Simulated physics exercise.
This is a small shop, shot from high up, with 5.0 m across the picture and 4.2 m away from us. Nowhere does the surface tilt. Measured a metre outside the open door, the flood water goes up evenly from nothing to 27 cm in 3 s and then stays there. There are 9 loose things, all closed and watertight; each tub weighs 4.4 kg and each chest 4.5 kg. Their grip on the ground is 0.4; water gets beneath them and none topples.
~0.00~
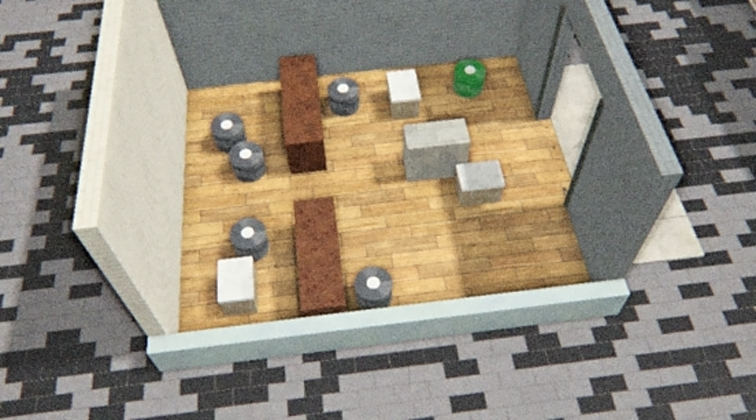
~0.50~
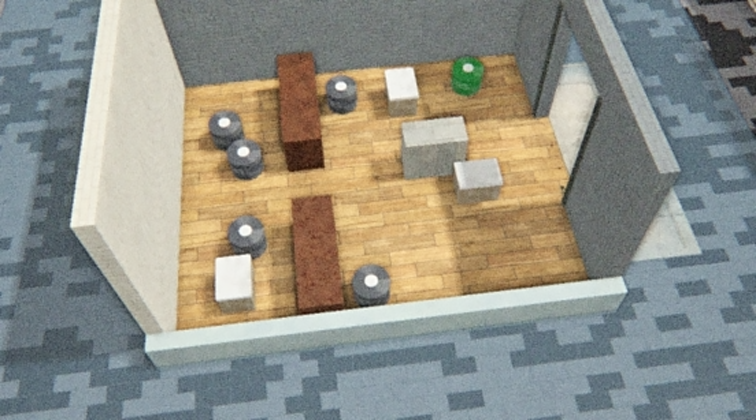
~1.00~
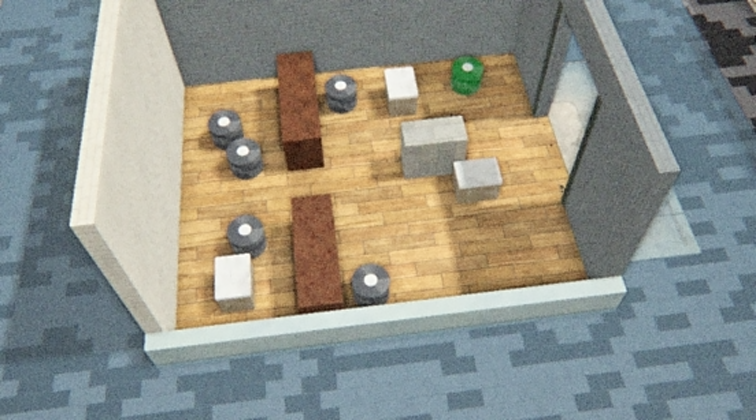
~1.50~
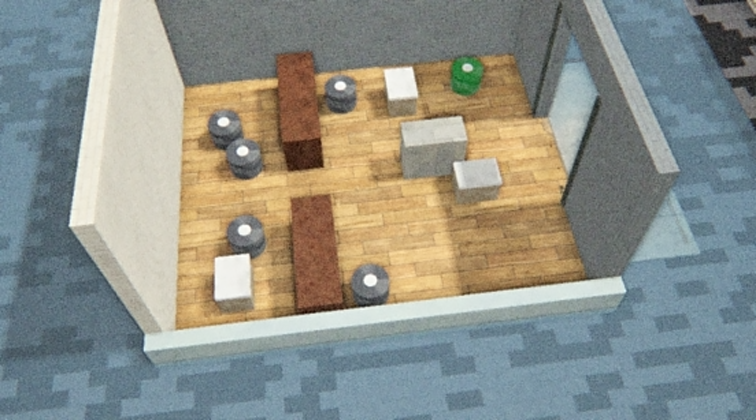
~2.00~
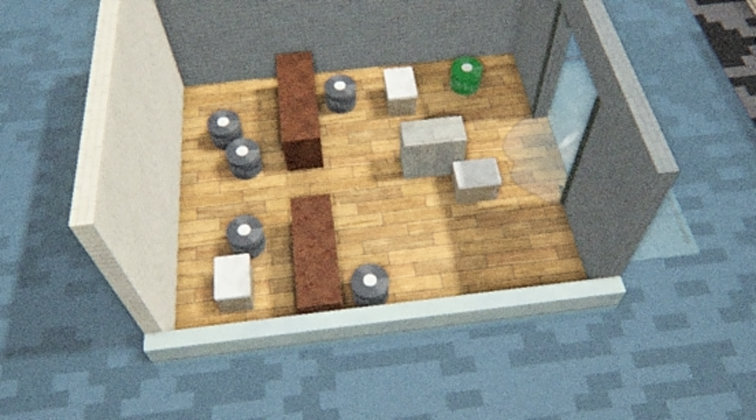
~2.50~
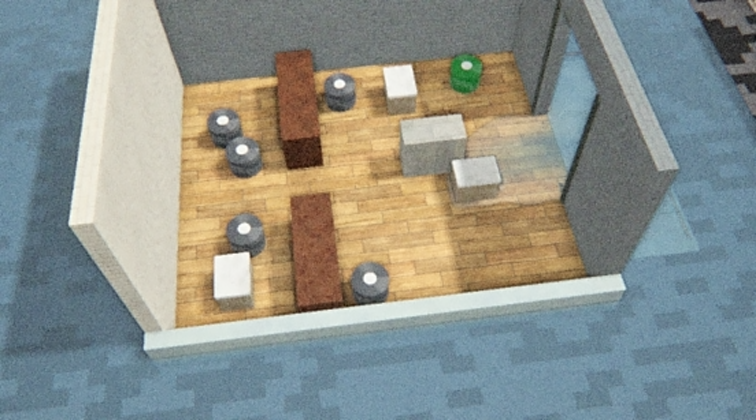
Water surrounds the small shop and spreads through the open doorway across the wooden floor.
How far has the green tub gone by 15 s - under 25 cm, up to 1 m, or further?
Result: A modest shift.
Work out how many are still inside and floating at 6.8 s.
Count at that moment: 5.
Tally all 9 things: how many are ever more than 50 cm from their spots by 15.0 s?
I make that 9.
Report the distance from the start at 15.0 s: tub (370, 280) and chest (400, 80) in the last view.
Respectively 120 and 100 cm.
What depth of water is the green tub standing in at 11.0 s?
The depth there is around 10 cm.
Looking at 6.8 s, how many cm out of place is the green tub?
I'd put it at around 30 cm.
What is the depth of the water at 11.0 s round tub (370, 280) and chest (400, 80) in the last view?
I'd put it at 18 cm and 14 cm respectively.
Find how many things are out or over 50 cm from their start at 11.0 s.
It comes to 7.
After 3.5 s the green tub is near (467, 66), 0.0 m from its start, aground; 0 afloat.
After 6.8 s the green tub is near (484, 59), 0.3 m from its start, afloat; 5 afloat.
After 11.0 s the green tub is near (461, 59), 0.1 m from its start, afloat; 9 afloat.
After 15.0 s the green tub is near (490, 51), 0.4 m from its start, afloat; 9 afloat.
